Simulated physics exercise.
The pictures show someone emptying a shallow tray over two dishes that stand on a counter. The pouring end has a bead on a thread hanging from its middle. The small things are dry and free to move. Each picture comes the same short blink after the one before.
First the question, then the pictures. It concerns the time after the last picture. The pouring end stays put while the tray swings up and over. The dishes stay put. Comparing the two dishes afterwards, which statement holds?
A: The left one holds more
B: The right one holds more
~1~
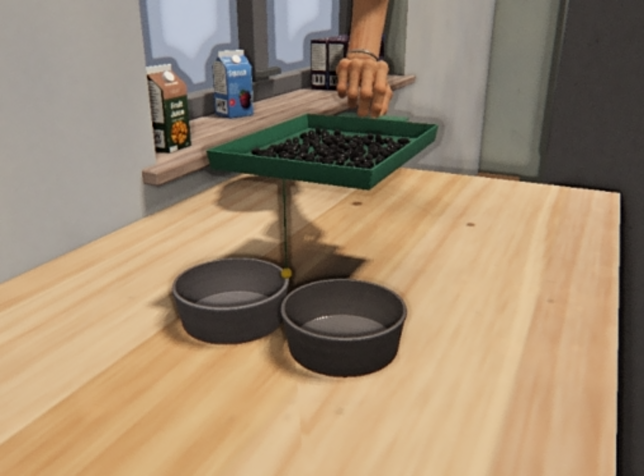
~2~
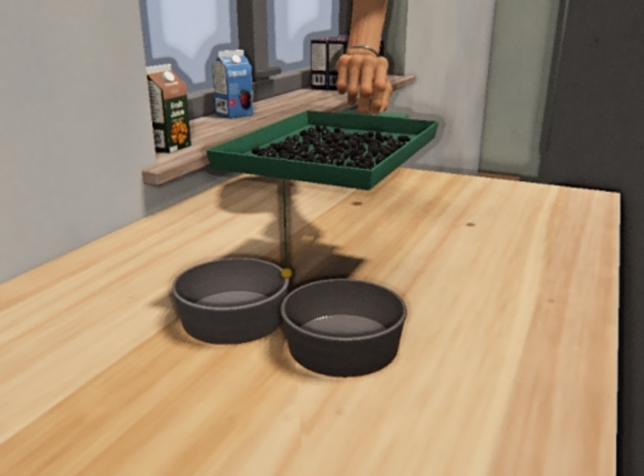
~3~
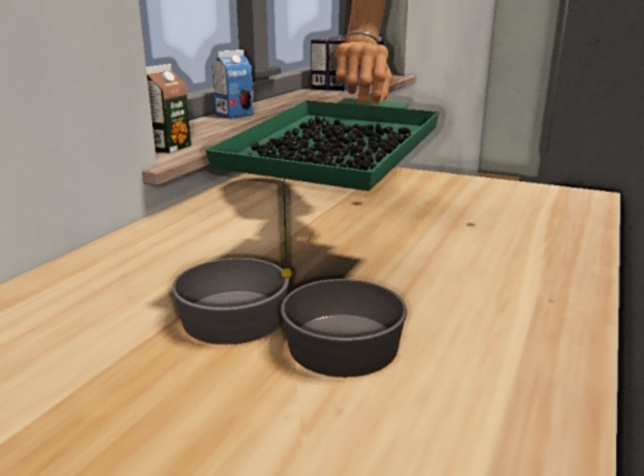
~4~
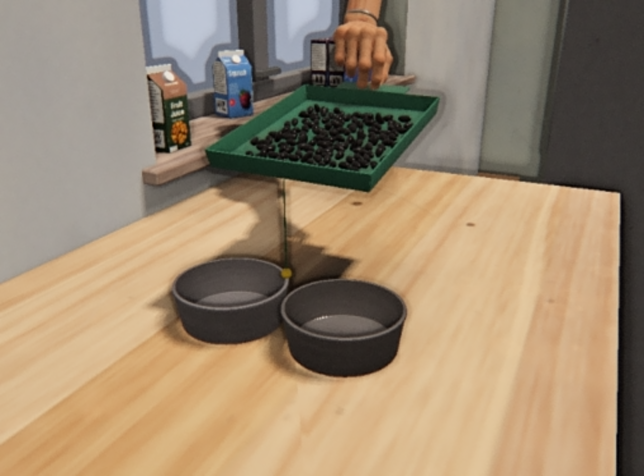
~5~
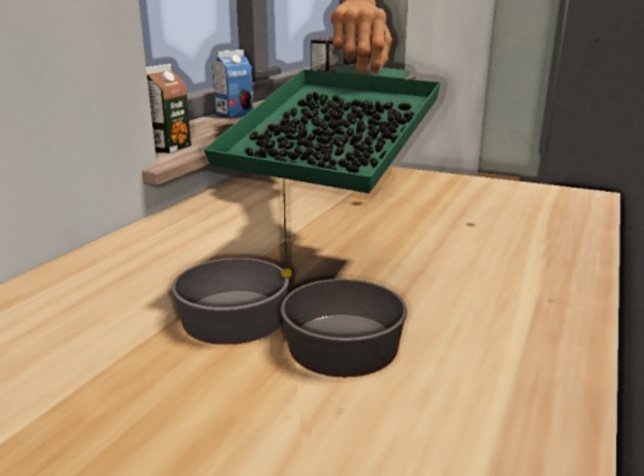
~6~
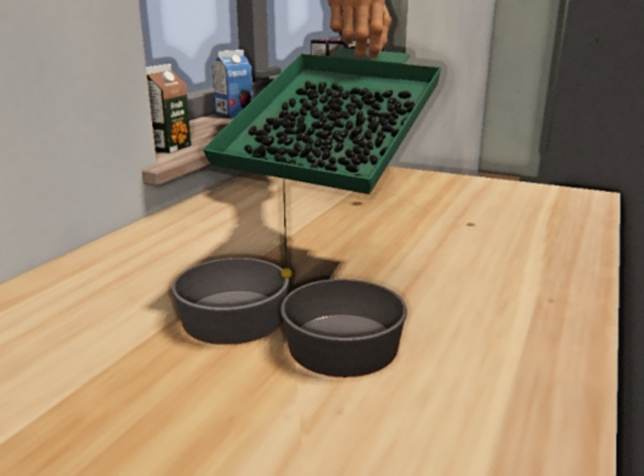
B.
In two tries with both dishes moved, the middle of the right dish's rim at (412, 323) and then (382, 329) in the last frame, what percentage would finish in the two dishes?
Estimate: 40 % first, 70 % second.
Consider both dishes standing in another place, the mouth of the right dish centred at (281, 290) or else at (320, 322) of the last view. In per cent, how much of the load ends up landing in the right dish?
Roughly 20% the first time and 70% the second time.
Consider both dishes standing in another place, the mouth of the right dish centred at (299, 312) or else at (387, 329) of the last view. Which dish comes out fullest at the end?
Results - the dish on the right side first, the dish on the left side second.
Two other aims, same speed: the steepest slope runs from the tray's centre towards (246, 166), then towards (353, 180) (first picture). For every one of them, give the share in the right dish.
In turn 0 and 90 in a hundred.
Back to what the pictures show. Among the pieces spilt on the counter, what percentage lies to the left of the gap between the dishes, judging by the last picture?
Around 80 percent of the pieces.
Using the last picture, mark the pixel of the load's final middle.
Roughly at (295, 365), give or take.
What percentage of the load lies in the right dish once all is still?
Result: Around 40 in a hundred.
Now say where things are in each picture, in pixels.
The first frame shows corners of the pouring end (210, 150) and (370, 169), level; middle of the load (331, 153), black beans; left dish (199, 321); right dish (318, 353); bead on its thread (286, 273).
The second frame shows corners of the pouring end (210, 150) and (370, 169), level; middle of the load (331, 152).
The third frame shows corners of the pouring end (209, 149) and (369, 170), tipped barely, lowest at the right corner; middle of the load (331, 147).
The fourth frame shows corners of the pouring end (208, 149) and (369, 172), tipped a little, lowest at the right corner; middle of the load (330, 141).
The fifth frame shows corners of the pouring end (208, 148) and (369, 174), tipped clearly, lowest at the right corner; middle of the load (330, 134).
The sixth frame shows corners of the pouring end (207, 148) and (368, 177), tipped clearly, lowest at the right corner; middle of the load (329, 128); left dish (199, 321); right dish (318, 353).
Just after the last frame, tray tipped steeply; every one on the tray.
A moment on, tray tipped past a quarter turn; almost all on the tray; just a few in the right dish; just a few in the left dish; just a few outside both; just a few in the air.
Further on, tray tipped past a quarter turn; roughly a third in the right dish; about a tenth in the left dish; roughly half outside both.
When it is over, tray tipped past a quarter turn; roughly a third in the right dish; about a tenth in the left dish; roughly half outside both.
